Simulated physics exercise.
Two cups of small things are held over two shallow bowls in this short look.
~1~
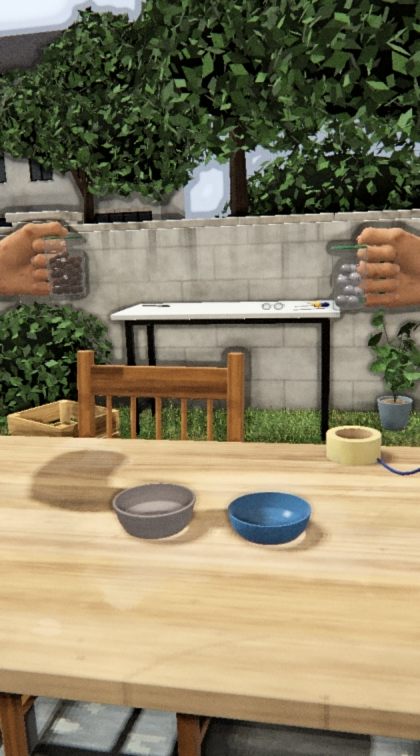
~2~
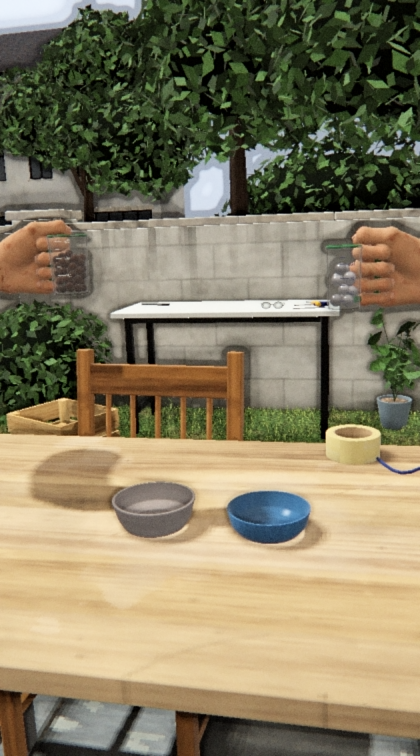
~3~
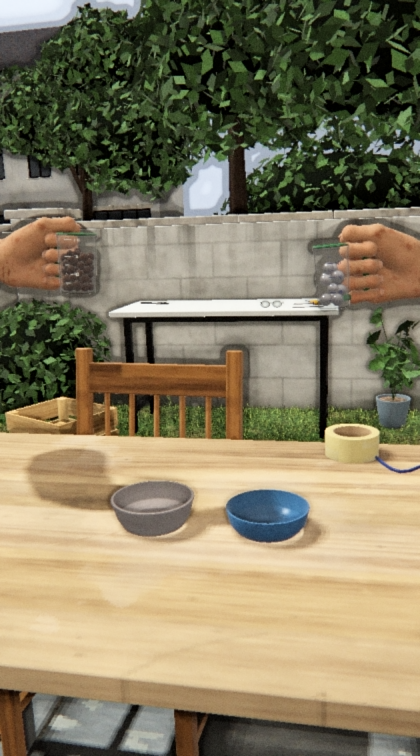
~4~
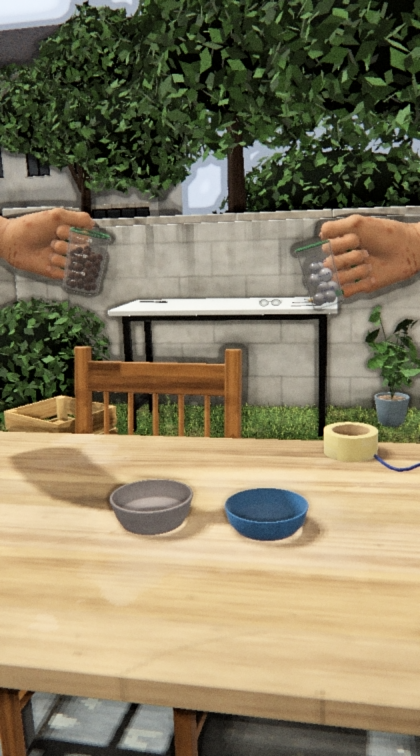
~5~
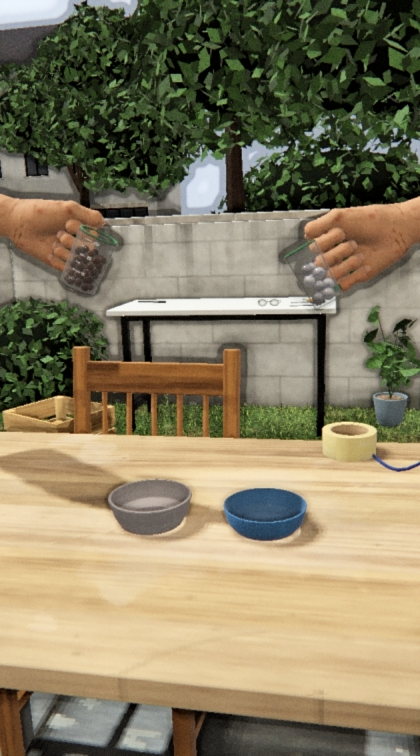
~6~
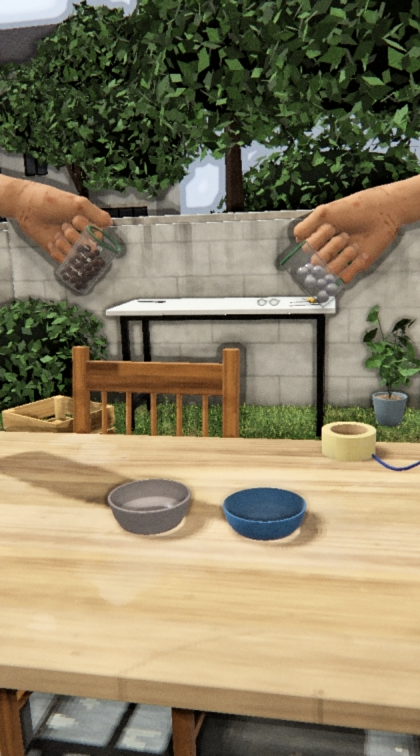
At first, two hands hold small clear cups upright above a wooden table, dark balls in the left and pale silvery balls in the right, high over an empty grey bowl and an empty blue bowl. The hands then shift slightly inward and steadily tilt both cups toward each other.
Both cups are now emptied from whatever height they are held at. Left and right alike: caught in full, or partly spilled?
Left dish: Partly spilled; right dish: Partly spilled.
Then, 0.40 s on from there, left, the whole lot still in the cup; right, the whole lot still in the cup.
Then, 0.75 s on from there, left, the bulk still in the cup, near a quarter in the air; right, the bulk still in the cup, near a quarter in the air.
Then, 1.06 s on from there, left, near half in the dish, only a few outside the dish, near half in the air; right, near a quarter in the dish, a little outside the dish, near two thirds in the air.
In the end, left, the bulk in the dish, near a quarter outside the dish; right, near a quarter in the dish, the bulk outside the dish.
